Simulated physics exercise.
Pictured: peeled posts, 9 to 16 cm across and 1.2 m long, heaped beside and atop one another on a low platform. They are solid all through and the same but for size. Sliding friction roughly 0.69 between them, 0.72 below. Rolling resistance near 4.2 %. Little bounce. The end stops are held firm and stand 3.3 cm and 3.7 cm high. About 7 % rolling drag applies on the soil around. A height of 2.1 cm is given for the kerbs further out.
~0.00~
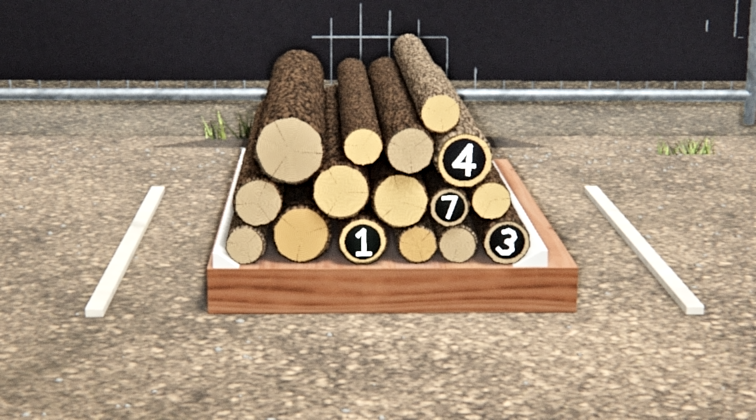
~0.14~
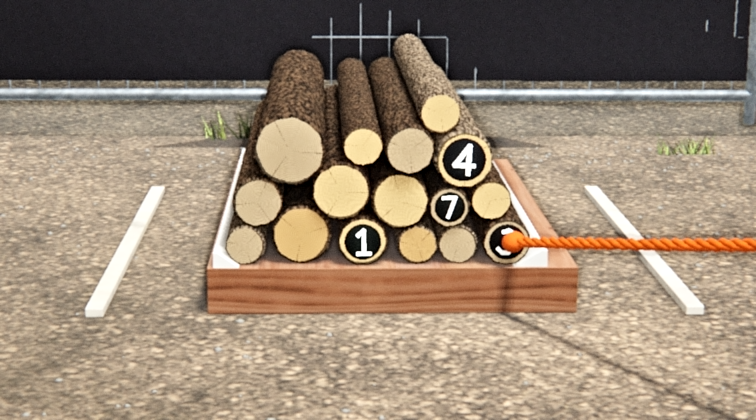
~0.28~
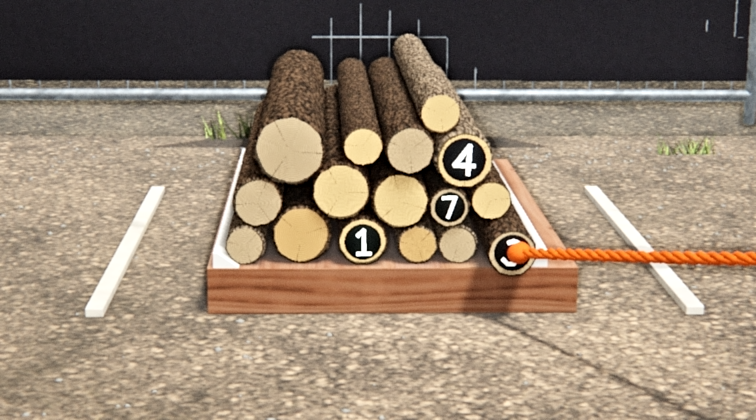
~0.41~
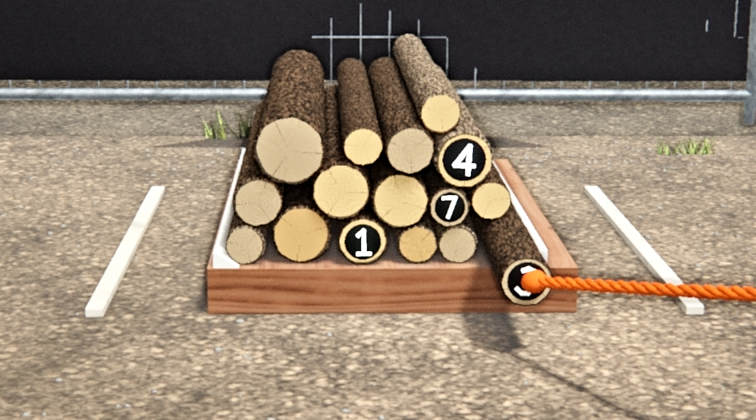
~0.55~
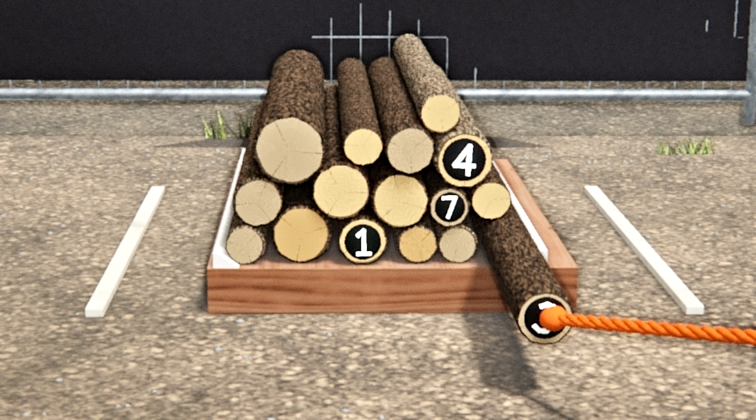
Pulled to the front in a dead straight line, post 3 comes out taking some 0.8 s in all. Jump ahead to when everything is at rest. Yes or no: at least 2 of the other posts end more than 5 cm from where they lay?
Yes - 4 in total.
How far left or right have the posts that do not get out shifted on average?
To the right, roughly 5 cm.
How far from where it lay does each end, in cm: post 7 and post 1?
Post 7 ends 0 cm away, and post 1 ends 0 cm away.
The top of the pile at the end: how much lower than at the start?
Roughly 5 cm.
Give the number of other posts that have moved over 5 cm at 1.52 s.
That would be 4 by then, I'd say.
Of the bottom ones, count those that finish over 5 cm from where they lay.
The count is 0.
After 1.03 s, 0 now displaced over 5 cm; the one last seen at (441, 114) 0.8 cm right.
After 1.23 s, 4 now displaced over 5 cm; the one last seen at (441, 114) 8 cm right and 5 cm down.
After 1.52 s, 4 now displaced over 5 cm; the one last seen at (441, 114) 25 cm right and 17 cm down.
After 1.98 s, 4 now displaced over 5 cm; the one last seen at (441, 114) 48 cm right and 40 cm down.
At rest by 2.5 s, 4 moved over 5 cm; not one over the kerbs; the one last seen at (441, 114) 49 cm right and 40 cm down; top of the pile 44 cm high, from 49 cm.
